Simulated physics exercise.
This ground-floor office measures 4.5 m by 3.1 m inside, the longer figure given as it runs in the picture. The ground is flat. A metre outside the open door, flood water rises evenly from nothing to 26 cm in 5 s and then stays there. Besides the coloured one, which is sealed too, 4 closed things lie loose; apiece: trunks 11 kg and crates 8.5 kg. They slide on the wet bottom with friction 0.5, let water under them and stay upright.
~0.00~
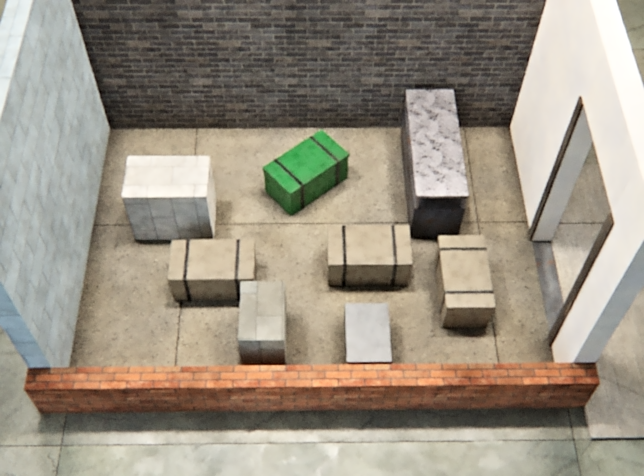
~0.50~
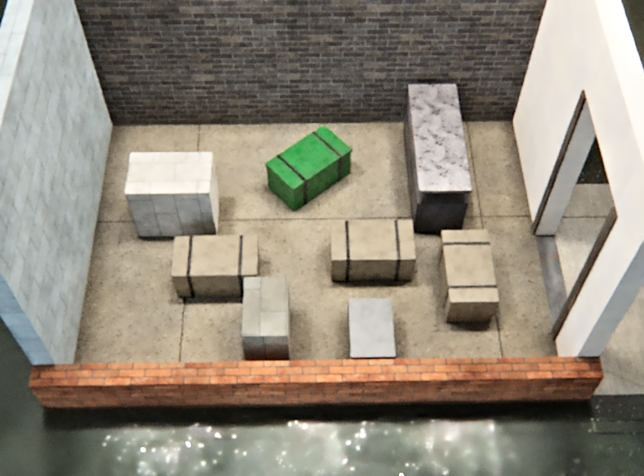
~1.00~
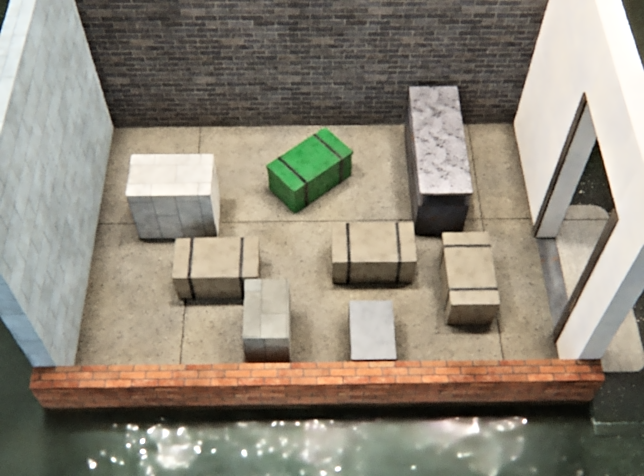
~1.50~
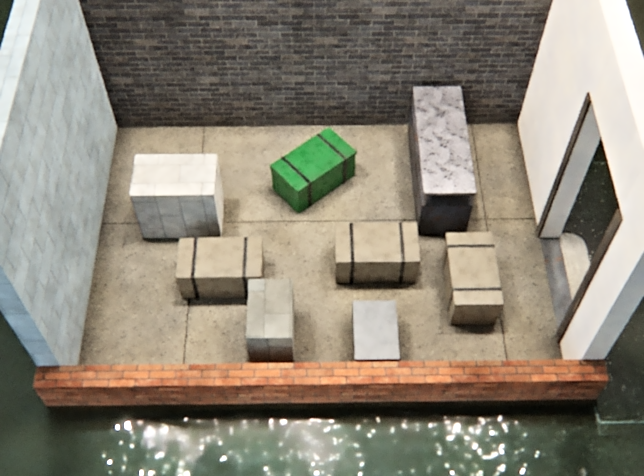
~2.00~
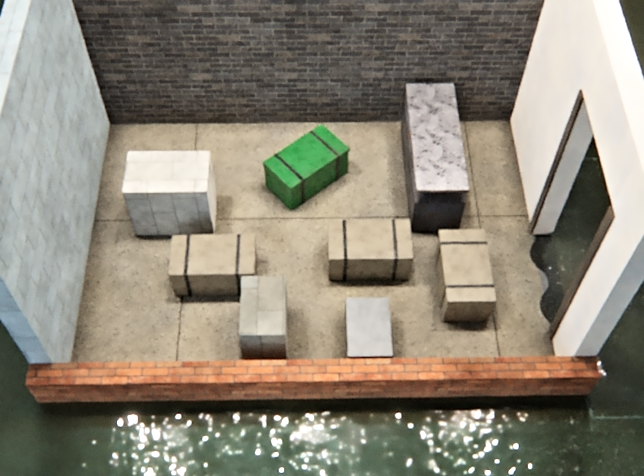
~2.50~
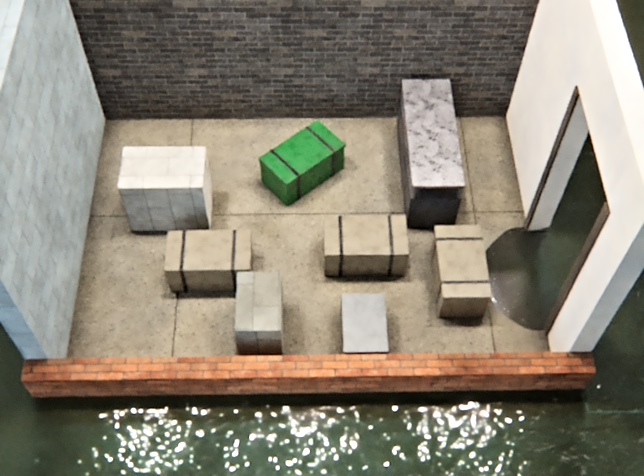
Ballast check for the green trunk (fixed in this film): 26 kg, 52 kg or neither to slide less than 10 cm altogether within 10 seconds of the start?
Verdict: Only the larger load is enough.
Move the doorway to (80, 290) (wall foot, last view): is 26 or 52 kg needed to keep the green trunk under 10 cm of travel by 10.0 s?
In that case only the larger load is enough.
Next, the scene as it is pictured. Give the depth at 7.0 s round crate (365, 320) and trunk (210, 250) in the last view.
Roughly 17 and 5 cm.
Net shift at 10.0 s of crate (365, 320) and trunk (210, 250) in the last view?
In turn: 200 cm, 100 cm.
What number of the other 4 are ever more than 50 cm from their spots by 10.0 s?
That makes 4.
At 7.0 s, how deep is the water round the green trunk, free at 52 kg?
Roughly 3 cm.
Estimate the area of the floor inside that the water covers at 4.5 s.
Roughly 5.0 m2.
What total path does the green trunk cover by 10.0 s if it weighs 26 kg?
About 80 cm.
After 3.5 s the green trunk would be 0 cm from its start with 26 kg and 0 cm from its start with 52 kg; 0 cm of water round it then.
After 4.5 s the green trunk would be 0 cm from its start with 26 kg and 0 cm from its start with 52 kg; 1 cm of water round it then.
After 7.0 s the green trunk would be 0 cm from its start with 26 kg and 0 cm from its start with 52 kg; 3 cm of water round it then.
After 10.0 s the green trunk would be 42 cm from its start with 26 kg and 3 cm from its start with 52 kg; 9 cm of water round it then.
